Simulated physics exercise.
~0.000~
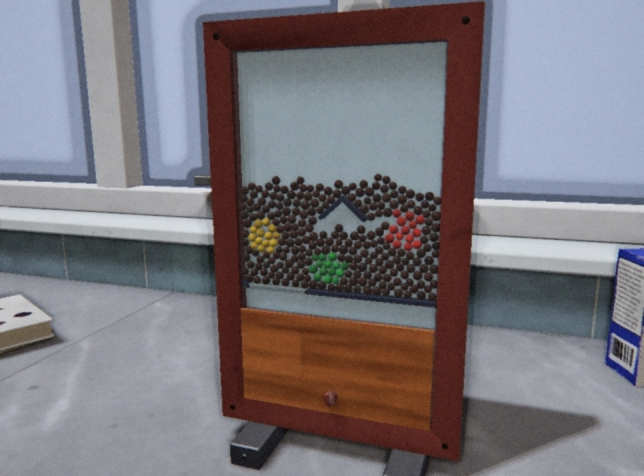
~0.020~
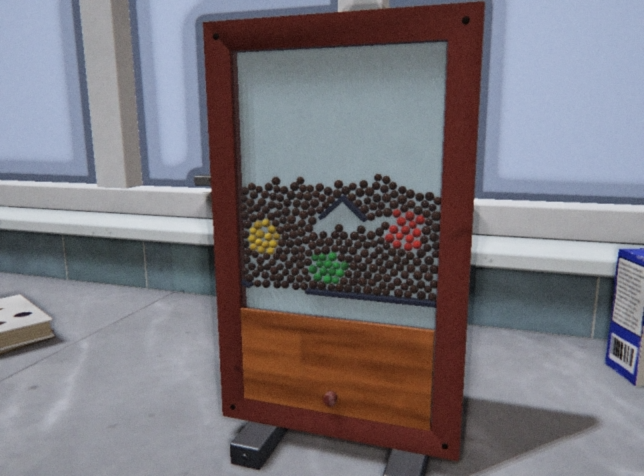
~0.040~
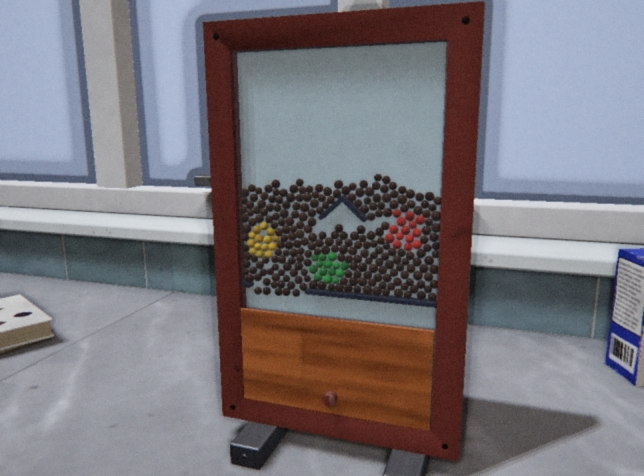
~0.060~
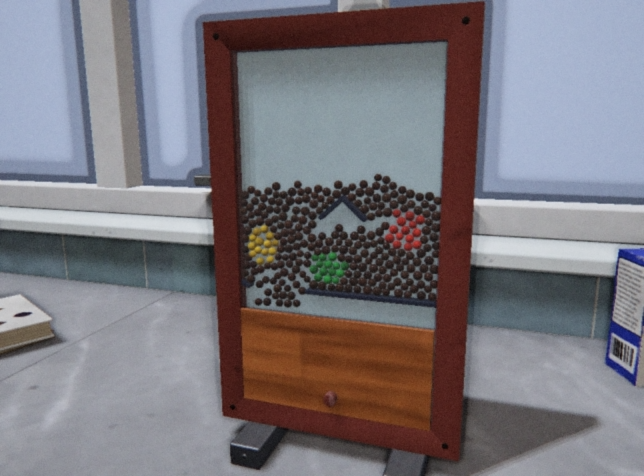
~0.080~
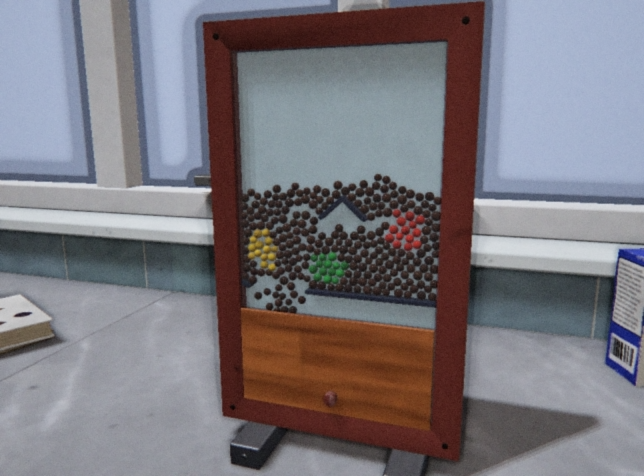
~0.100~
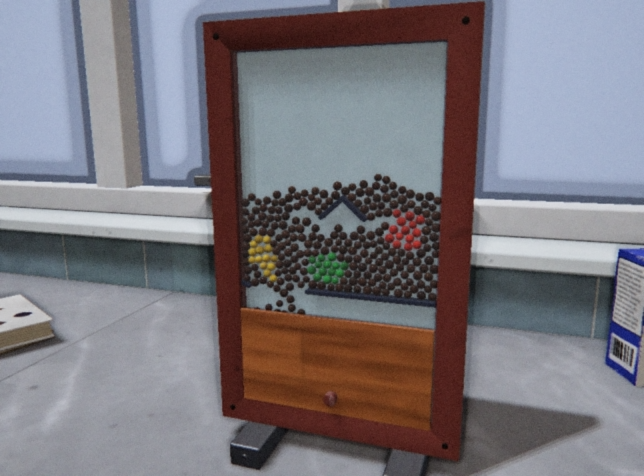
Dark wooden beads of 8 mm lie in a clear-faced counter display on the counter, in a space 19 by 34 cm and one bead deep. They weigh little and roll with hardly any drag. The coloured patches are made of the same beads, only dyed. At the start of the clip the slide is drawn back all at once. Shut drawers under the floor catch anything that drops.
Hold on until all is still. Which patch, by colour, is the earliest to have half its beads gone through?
That would be the yellow one.
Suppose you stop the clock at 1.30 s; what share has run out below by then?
Roughly 55 in a hundred by then.
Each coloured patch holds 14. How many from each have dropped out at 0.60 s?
Red 0, green 8, yellow 14.
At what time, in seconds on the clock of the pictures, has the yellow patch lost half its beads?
That happens at roughly 0.2 seconds.
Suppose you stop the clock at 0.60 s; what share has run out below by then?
Close to 50 percent at that point.
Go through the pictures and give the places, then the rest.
About 280 beads; beads' middle (335, 235); red patch (406, 231); green patch (328, 268); yellow patch (264, 237); slide (247, 285) to (311, 291), in the first frame.
Beads' middle (335, 235); 0 out, in the second frame.
Beads' middle (339, 242); 5 out, in the third frame.
Beads' middle (329, 242); 11 out, in the fourth frame.
Beads' middle (339, 242); 18 out, in the fifth frame.
Beads' middle (339, 243); 21 out; red patch (406, 232); green patch (327, 269); yellow patch (264, 257); wall ends (322, 217) to (365, 219), in the sixth frame.
After 0.25 s, 30 % are out; out of 14, red 0, green 2, yellow 12.
After 0.60 s, 50 % are out; out of 14, red 0, green 7, yellow 14.
After 1.30 s, 55 % are out; out of 14, red 0, green 14, yellow 14.
Settled by 2.3 s, 70 % are out; out of 14, red 3, green 14, yellow 14; half out at red never, green 0.62 s, yellow 0.22 s.
